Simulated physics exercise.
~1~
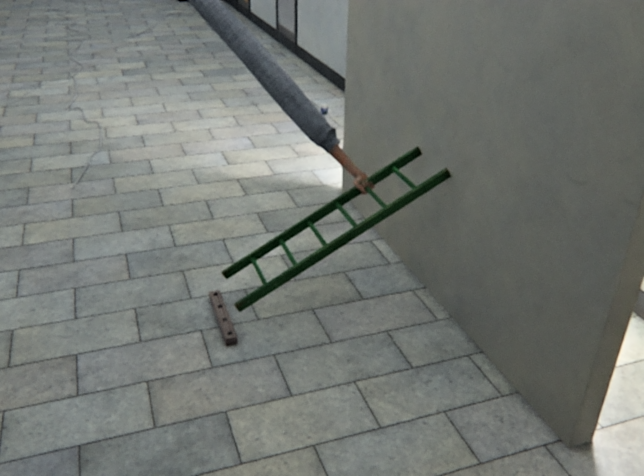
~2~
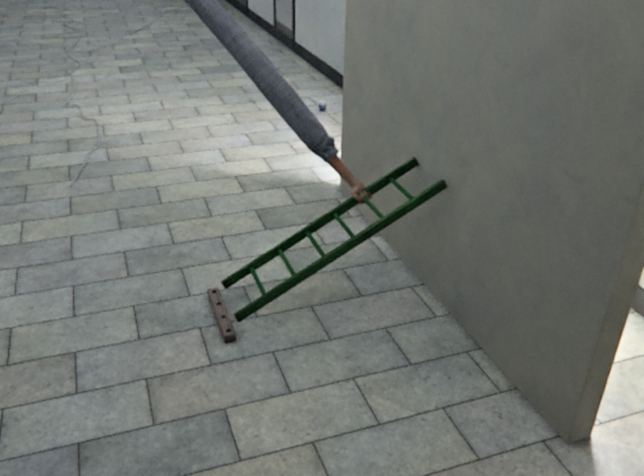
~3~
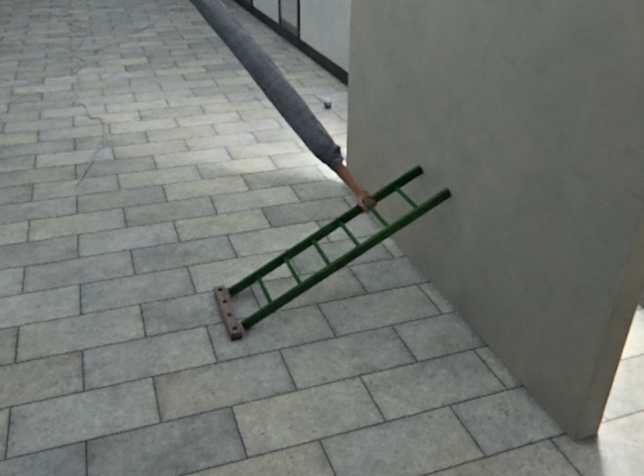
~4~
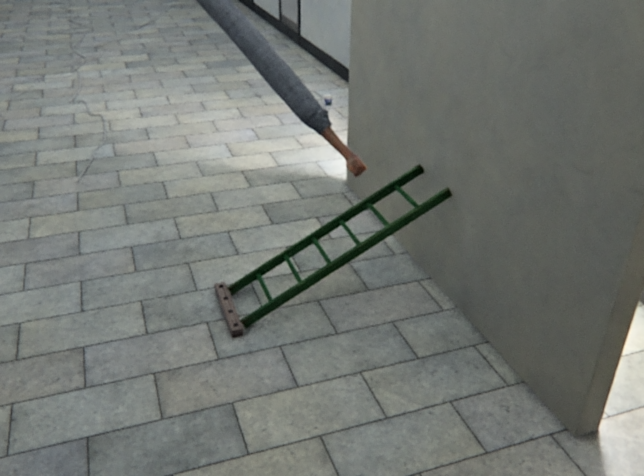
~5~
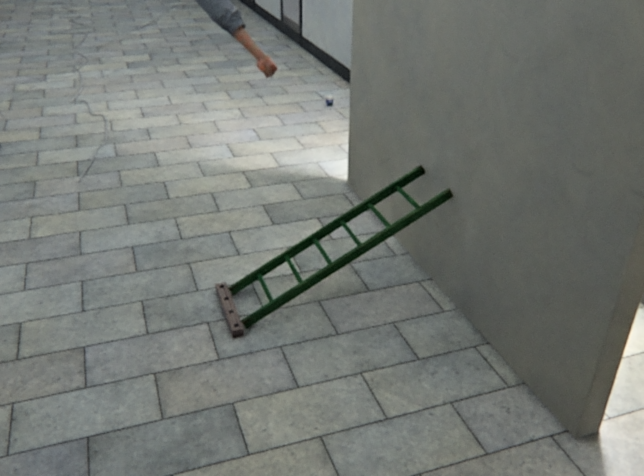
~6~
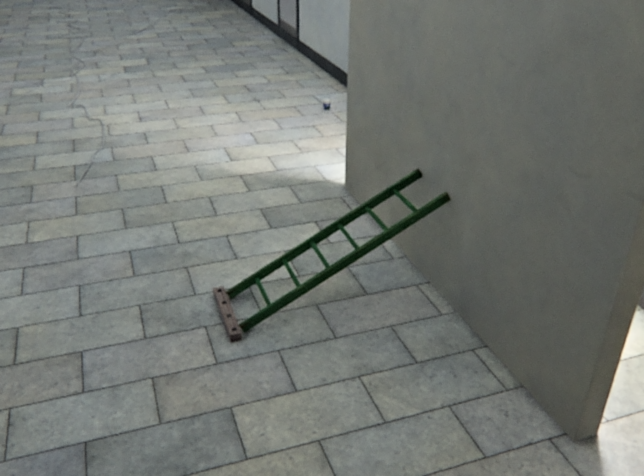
A green rack shaped like a small ladder is held at a slant by a hand reaching in from the top, beside a plain grey wall on a paved floor. The hand lowers it slightly until its lower end meets a brown batten lying on the paving, with its upper end against the wall on the right. The fingers then let go, and the arm draws back up and out of view. The rack does not slide, and it stays leaning at the same slant, its foot at the batten.
